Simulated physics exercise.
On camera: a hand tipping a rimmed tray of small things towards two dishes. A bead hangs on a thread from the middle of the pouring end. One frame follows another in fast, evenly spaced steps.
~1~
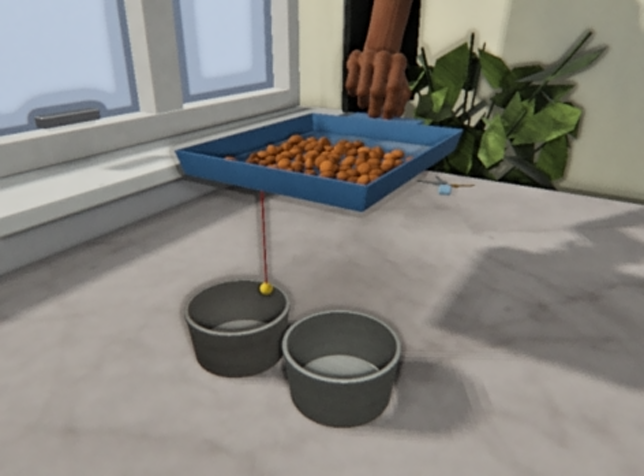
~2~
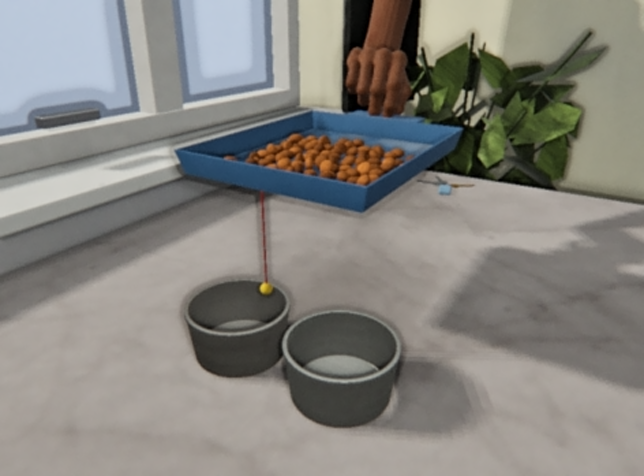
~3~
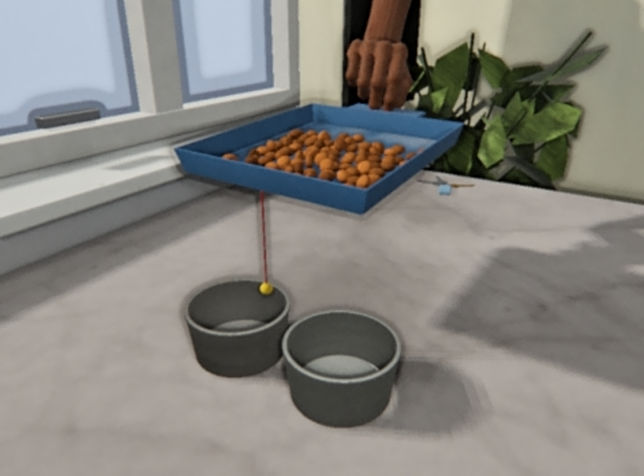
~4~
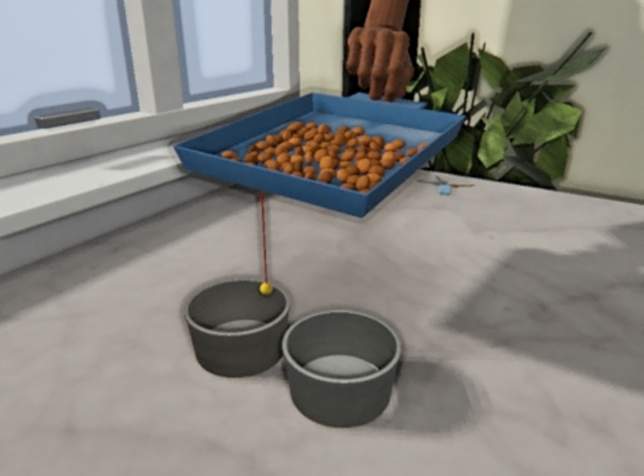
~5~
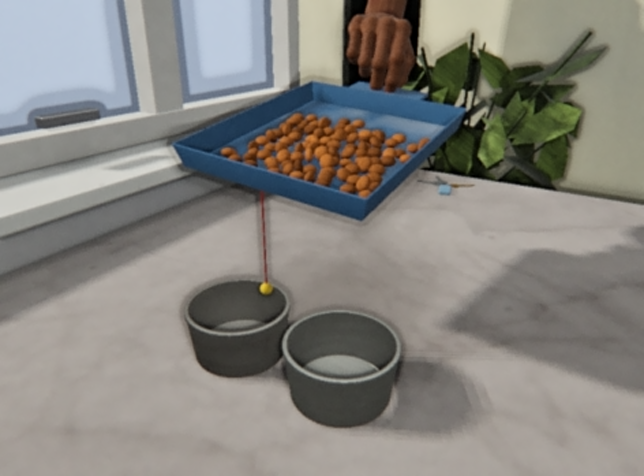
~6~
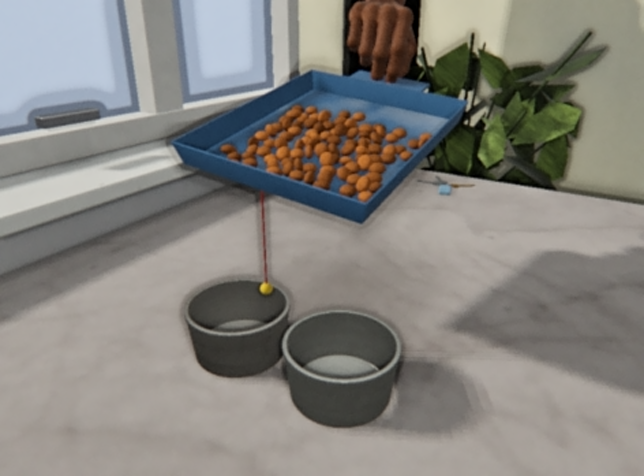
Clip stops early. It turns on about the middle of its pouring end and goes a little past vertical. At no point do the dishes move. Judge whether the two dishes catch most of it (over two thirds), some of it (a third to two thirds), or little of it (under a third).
They catch most of it.
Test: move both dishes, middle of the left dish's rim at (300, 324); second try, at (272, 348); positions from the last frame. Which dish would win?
On the first try it would be the one on the left, and on the second the one on the left.
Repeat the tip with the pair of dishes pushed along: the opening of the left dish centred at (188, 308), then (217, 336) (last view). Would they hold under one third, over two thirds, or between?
Taking the two places in turn, the answer is in the middle band and then under a third.
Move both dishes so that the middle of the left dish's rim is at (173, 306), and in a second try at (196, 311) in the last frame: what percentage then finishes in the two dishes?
30 % and 60 %.
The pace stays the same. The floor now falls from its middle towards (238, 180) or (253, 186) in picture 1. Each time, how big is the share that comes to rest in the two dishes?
Shares: 20 %, then 20 %.
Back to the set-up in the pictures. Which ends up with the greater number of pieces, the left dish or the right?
That's going to be the one at right.
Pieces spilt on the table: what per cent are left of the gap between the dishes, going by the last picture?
Left portion: Around 70 %.
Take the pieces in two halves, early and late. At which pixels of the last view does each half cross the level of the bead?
The opening half passes (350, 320), the closing half (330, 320).
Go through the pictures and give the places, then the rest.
The first frame shows corners of the pouring end (183, 150) and (363, 183), level; middle of the load (321, 163), bits of cat kibble; left dish (204, 348); right dish (311, 395); bead on its thread (267, 289).
The second frame shows corners of the pouring end (183, 149) and (363, 184), level; middle of the load (321, 162).
The third frame shows corners of the pouring end (183, 148) and (363, 186), tipped barely, lowest at the right corner; middle of the load (321, 160).
The fourth frame shows corners of the pouring end (182, 145) and (363, 190), tipped a little, lowest at the right corner; middle of the load (321, 156).
The fifth frame shows corners of the pouring end (181, 143) and (363, 194), tipped a little, lowest at the right corner; middle of the load (321, 152).
The sixth frame shows corners of the pouring end (180, 141) and (363, 199), tipped a little, lowest at the right corner; middle of the load (321, 148); left dish (204, 348); right dish (311, 395).
Just after the last frame, tray tipped steeply; every one on the tray.
A moment on, tray tipped right over; almost all on the tray; just a few in the right dish.
Further on, tray tipped past a quarter turn; the larger part in the right dish; about a tenth outside both.
When it is over, tray tipped past a quarter turn; the larger part in the right dish; not one in the left dish; about a tenth outside both.
